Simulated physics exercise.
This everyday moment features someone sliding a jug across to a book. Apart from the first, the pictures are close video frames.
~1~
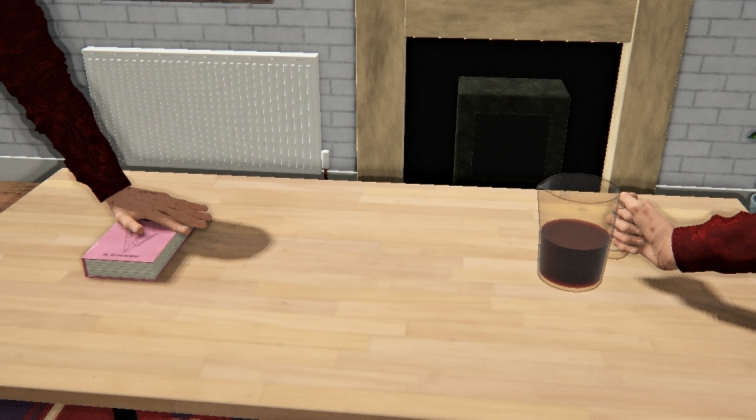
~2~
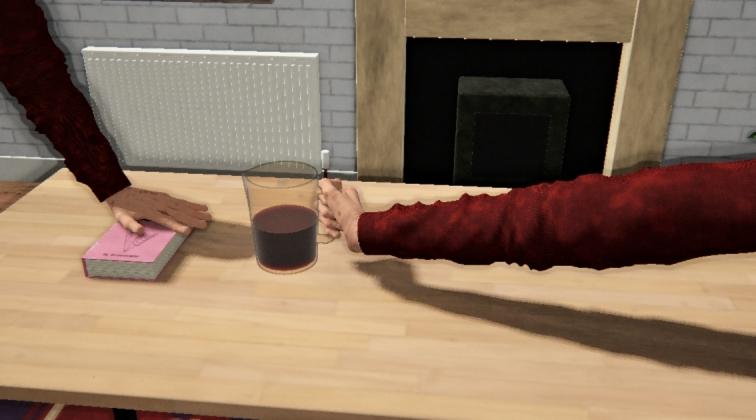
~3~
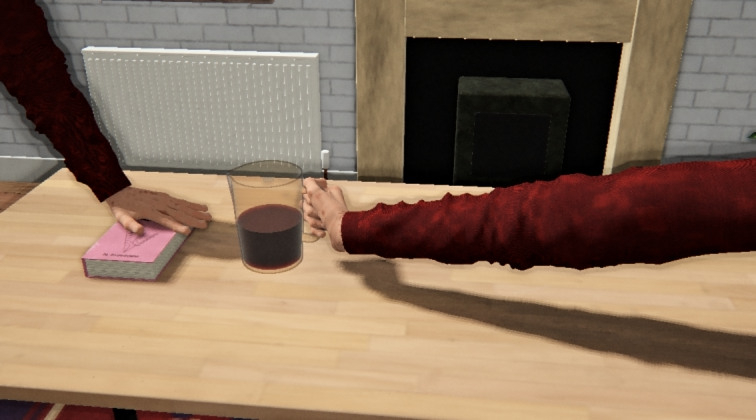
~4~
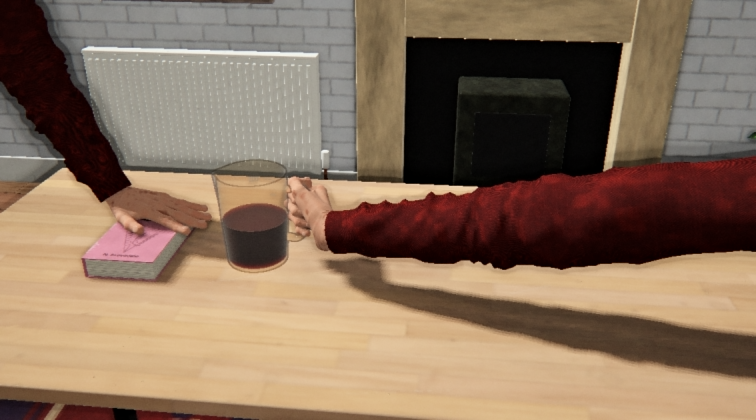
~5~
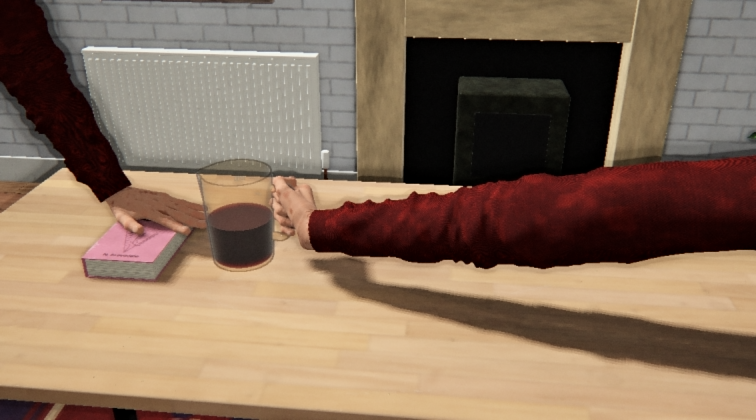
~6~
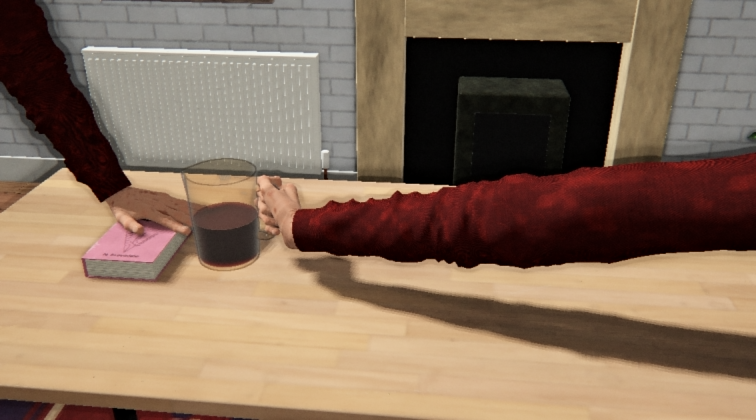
Glass jug of dark liquid sliding leftward across a wooden table, pushed by a red-sleeved arm toward a pink book under another hand.
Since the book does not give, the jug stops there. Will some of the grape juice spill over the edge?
No.
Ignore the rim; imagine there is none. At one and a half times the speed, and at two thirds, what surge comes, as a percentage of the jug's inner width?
The rise comes to some 40 per cent in the first case and some 15 per cent in the second.
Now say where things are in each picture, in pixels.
At rest; jug (576, 231) about half full; book (143, 242), in the first frame.
Under way; jug about half full, surface at (285, 219), in the second frame.
A step of some 15 px; jug (270, 215) about half full, in the third frame.
A step of some 15 px; jug about half full, surface at (255, 217), in the fourth frame.
A step of some 15 px; jug (240, 214) about half full, in the fifth frame.
A step of some 15 px; jug about half full, surface at (225, 216); book (143, 242), in the sixth frame.
A moment on, the jug meets the book.
Further on, the grape juice surges up the wall; the wave climbs under half way to the rim.
When it is over, the jug stands at the book; all is still inside.
